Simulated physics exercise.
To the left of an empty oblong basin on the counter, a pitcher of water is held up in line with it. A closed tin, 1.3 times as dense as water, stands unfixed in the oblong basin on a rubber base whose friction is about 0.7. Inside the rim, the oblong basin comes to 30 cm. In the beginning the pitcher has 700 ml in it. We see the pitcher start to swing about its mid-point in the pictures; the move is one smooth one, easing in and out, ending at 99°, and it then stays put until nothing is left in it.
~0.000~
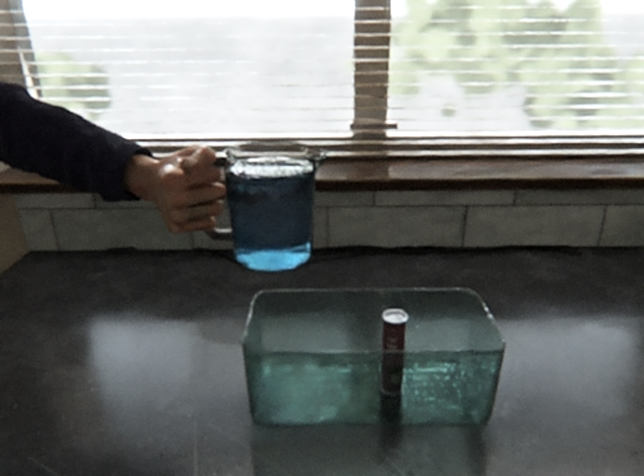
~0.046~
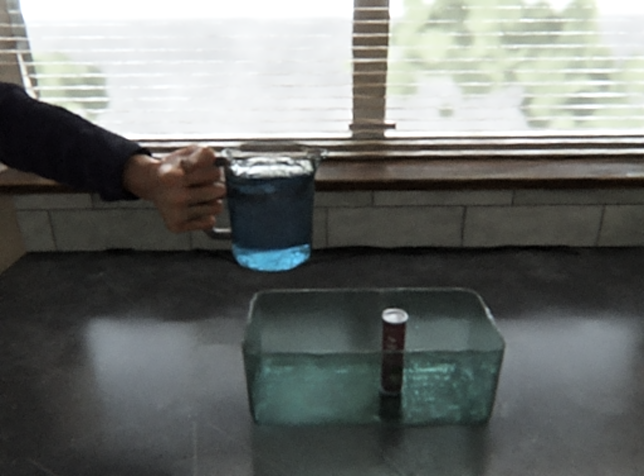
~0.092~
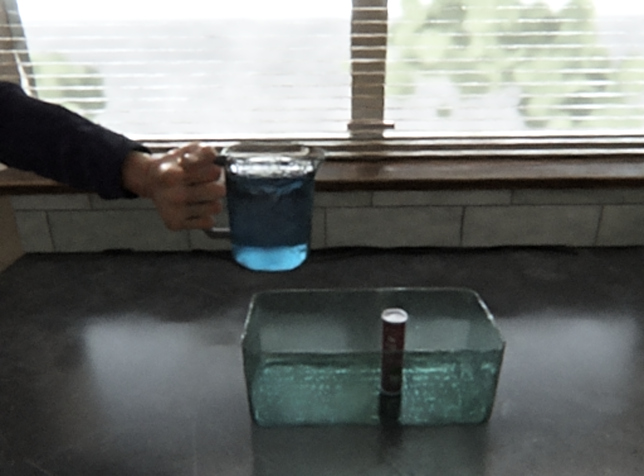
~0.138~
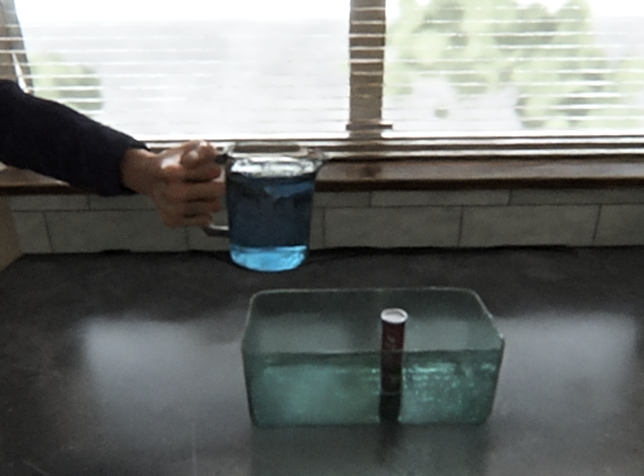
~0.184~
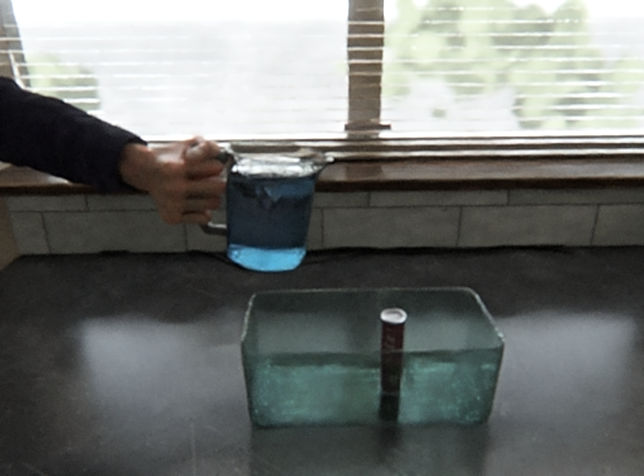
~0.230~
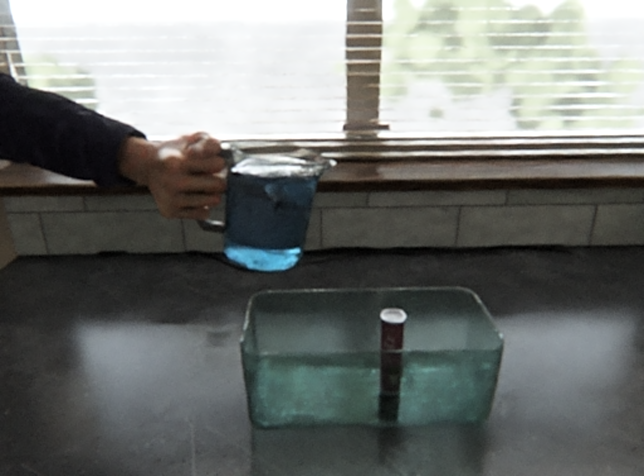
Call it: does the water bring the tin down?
Call: Brought down.
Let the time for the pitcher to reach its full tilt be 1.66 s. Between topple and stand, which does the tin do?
Tips over.
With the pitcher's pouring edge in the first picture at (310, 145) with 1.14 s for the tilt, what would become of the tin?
After that, the tin overturns.
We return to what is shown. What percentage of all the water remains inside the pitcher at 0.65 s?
Roughly 86 %.
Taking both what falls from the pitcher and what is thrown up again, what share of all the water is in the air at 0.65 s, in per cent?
Around 14 in a hundred.
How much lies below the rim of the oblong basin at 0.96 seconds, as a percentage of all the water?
Looks like about 38 % of the whole amount.
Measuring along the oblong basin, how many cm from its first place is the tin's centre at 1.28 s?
Estimate: Around 6 cm.
By 0.65 s the tilt is 61° and 85 per cent is still to pour; the tin stands where it began.
By 0.96 s the tilt is 93° and 39 per cent is still to pour; the tin stands where it began.
By 1.28 s the tilt is 99° and 7 per cent is still to pour; the tin lies on its side.
By 1.63 s the tilt is 99° and 1 per cent is still to pour; the tin lies on its side.
At rest the tin lies on its side.
